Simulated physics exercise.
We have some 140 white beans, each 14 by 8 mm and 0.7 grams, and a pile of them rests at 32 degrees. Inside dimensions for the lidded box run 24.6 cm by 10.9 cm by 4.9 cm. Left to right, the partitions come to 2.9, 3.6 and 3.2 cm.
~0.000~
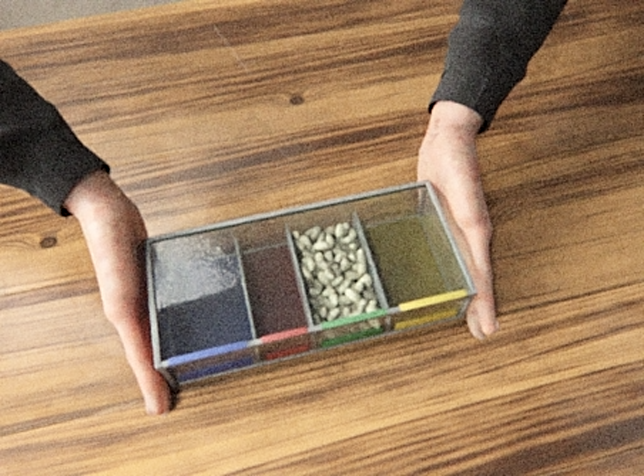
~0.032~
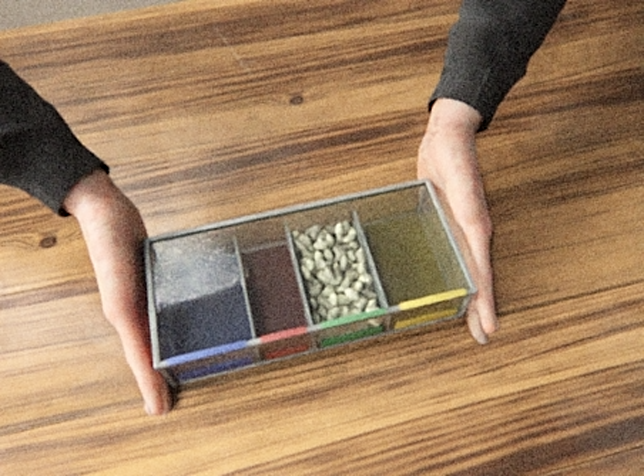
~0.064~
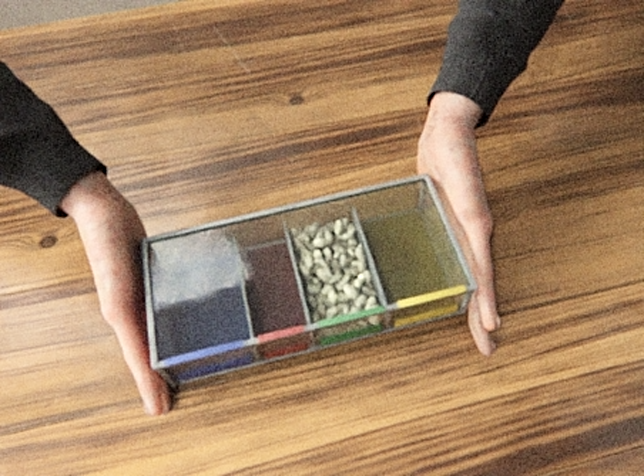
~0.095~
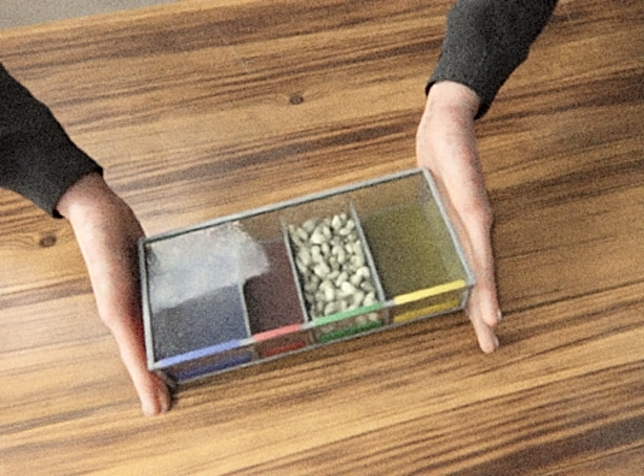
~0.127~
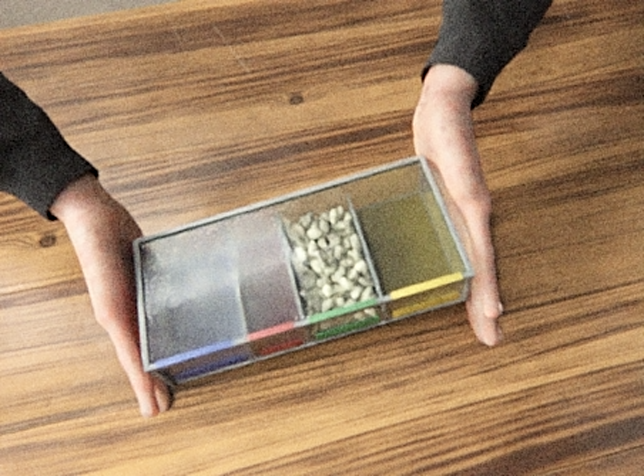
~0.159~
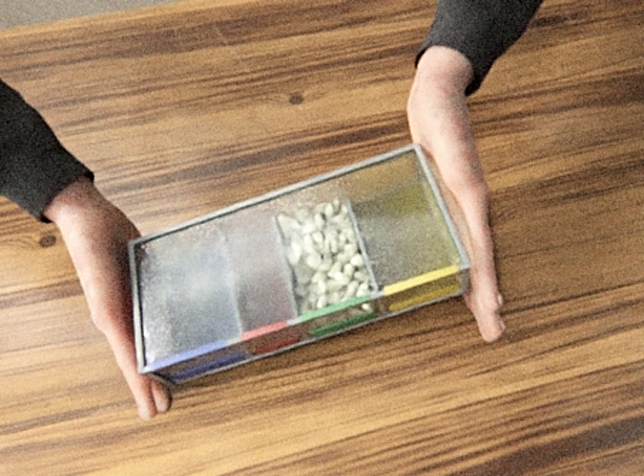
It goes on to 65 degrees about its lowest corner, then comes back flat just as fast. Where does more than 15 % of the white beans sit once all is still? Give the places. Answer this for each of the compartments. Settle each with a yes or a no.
In order: Red compartment: Holds a share within the limit, blue compartment: Holds a share within the limit, green compartment: Holds a share past the limit, yellow compartment: Holds a share within the limit.
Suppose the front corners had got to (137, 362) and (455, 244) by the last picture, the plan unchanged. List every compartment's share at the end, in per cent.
Final shares, in per cent - red: 10, blue: 5, green: 85, yellow: 0.
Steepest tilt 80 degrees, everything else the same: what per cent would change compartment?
Estimate: Around 10 %.
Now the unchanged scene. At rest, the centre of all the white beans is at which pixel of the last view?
After settling, the middle sits near (318, 288).
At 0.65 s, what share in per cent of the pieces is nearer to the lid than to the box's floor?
About 20 per cent.
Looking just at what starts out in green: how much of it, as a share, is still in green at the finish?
That comes out at about 90 percent.
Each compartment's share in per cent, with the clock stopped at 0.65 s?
Red 0, blue 0, green 100, yellow 0.
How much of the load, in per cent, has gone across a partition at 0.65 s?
Estimate: Some 0 %.
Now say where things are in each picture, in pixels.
Box tilt 0 degrees, front corners at (161, 363) and (471, 291); green 100 %, in the first picture.
Box tilt 1 degrees, front corners at (160, 363) and (471, 289), in the second picture.
Box tilt 2 degrees, front corners at (158, 364) and (471, 286), in the third picture.
Box tilt 5 degrees, front corners at (155, 364) and (470, 281), lowest corner left front, in the fourth picture.
Box tilt 9 degrees, front corners at (150, 366) and (468, 273), lowest corner left front, in the fifth picture.
Box tilt 13 degrees, front corners at (145, 368) and (464, 265), lowest corner left front; green 100 %. Its pace works out near 130 degrees a second, in the sixth picture.
After 0.65 s, tilt 65 degrees; green 100 %.
After 0.98 s, tilt 28 degrees; red 10 %, green 90 %.
After 1.41 s, tilt 0 degrees; red 10 %, green 90 %.
By 1.9 s all is still; red 10 %, blue 0 %, green 90 %, yellow 0 %.
